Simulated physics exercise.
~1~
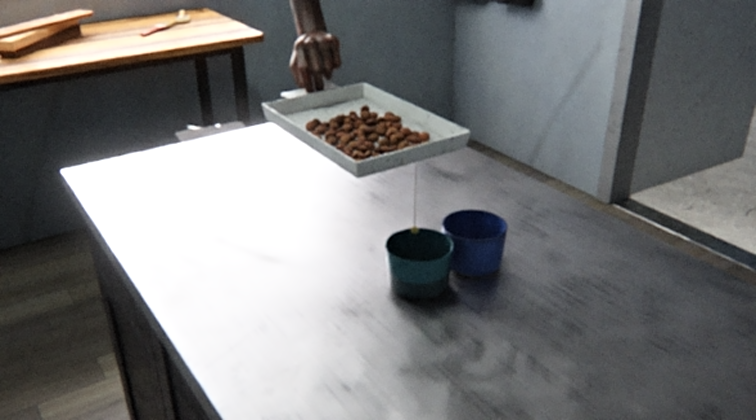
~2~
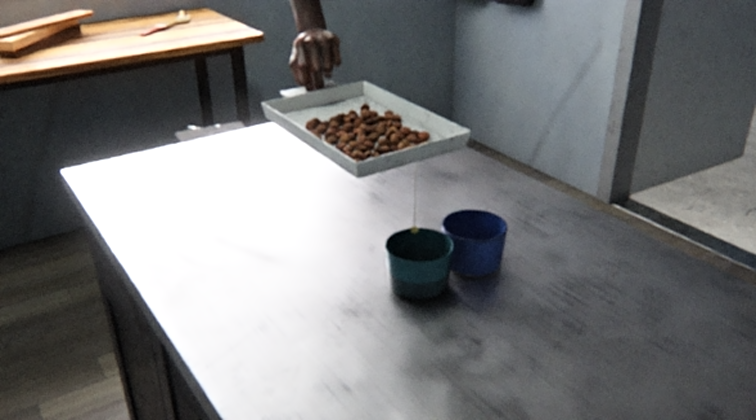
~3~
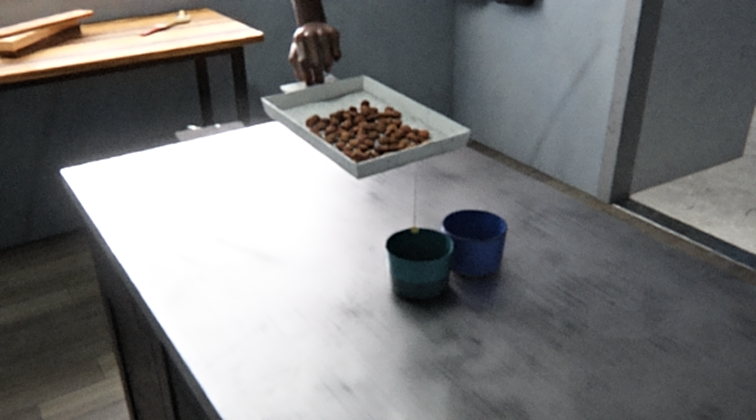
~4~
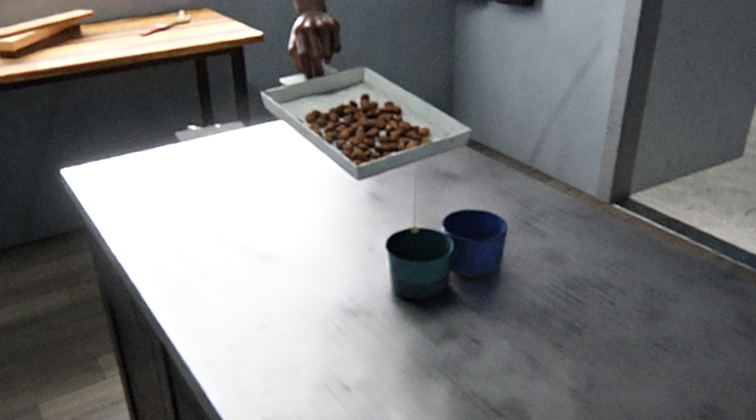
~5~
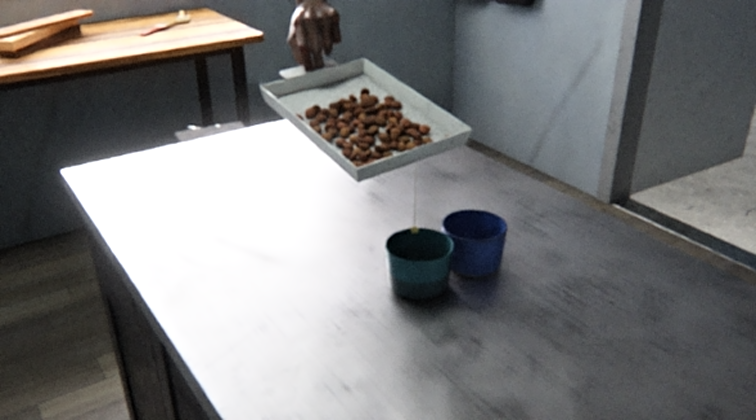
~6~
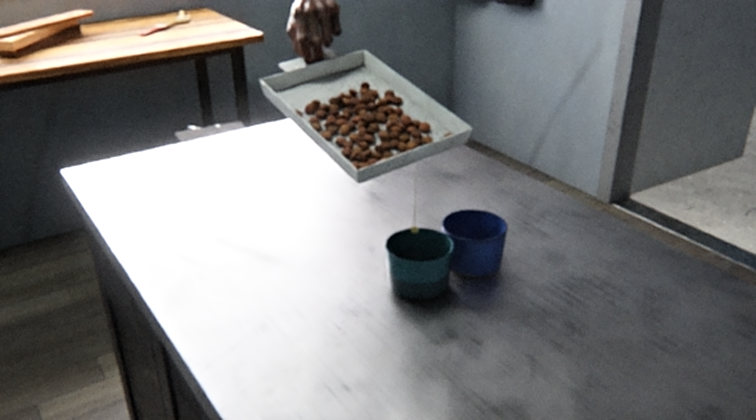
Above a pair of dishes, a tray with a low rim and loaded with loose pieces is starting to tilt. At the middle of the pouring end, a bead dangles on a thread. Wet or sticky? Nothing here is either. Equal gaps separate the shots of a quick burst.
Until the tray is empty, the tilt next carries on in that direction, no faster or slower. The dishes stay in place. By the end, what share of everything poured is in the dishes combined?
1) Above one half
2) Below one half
2.
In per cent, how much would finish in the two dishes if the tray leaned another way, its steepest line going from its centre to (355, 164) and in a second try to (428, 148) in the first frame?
Around 0 percent for the first aim and around 60 percent for the second.
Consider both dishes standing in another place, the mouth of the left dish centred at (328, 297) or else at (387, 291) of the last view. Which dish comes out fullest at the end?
Result, try one: The dish at right; try two: The dish at left.
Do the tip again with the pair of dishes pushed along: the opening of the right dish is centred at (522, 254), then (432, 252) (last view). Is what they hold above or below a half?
For the two tries in order: Not as much as half, exceeding half.
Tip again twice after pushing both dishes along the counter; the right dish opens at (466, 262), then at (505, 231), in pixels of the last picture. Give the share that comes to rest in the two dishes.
That makes 30 per cent, followed by 0 per cent.
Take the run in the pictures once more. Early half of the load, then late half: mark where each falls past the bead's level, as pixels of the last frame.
It goes through near (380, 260) first, then near (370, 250).
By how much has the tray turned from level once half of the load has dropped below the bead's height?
Near 90 degrees.
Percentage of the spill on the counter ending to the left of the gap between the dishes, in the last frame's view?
Around 90 %.
Soon after the last picture, tray tipped steeply; all on the tray.
A little later, tray tipped right over; about a third on the tray; about a third outside both; about a quarter in the air.
Later still, tray tipped past a quarter turn; a stray few in the left dish; nearly all outside both.
At rest, tray tipped past a quarter turn; a stray few in the left dish; none in the right dish; nearly all outside both.
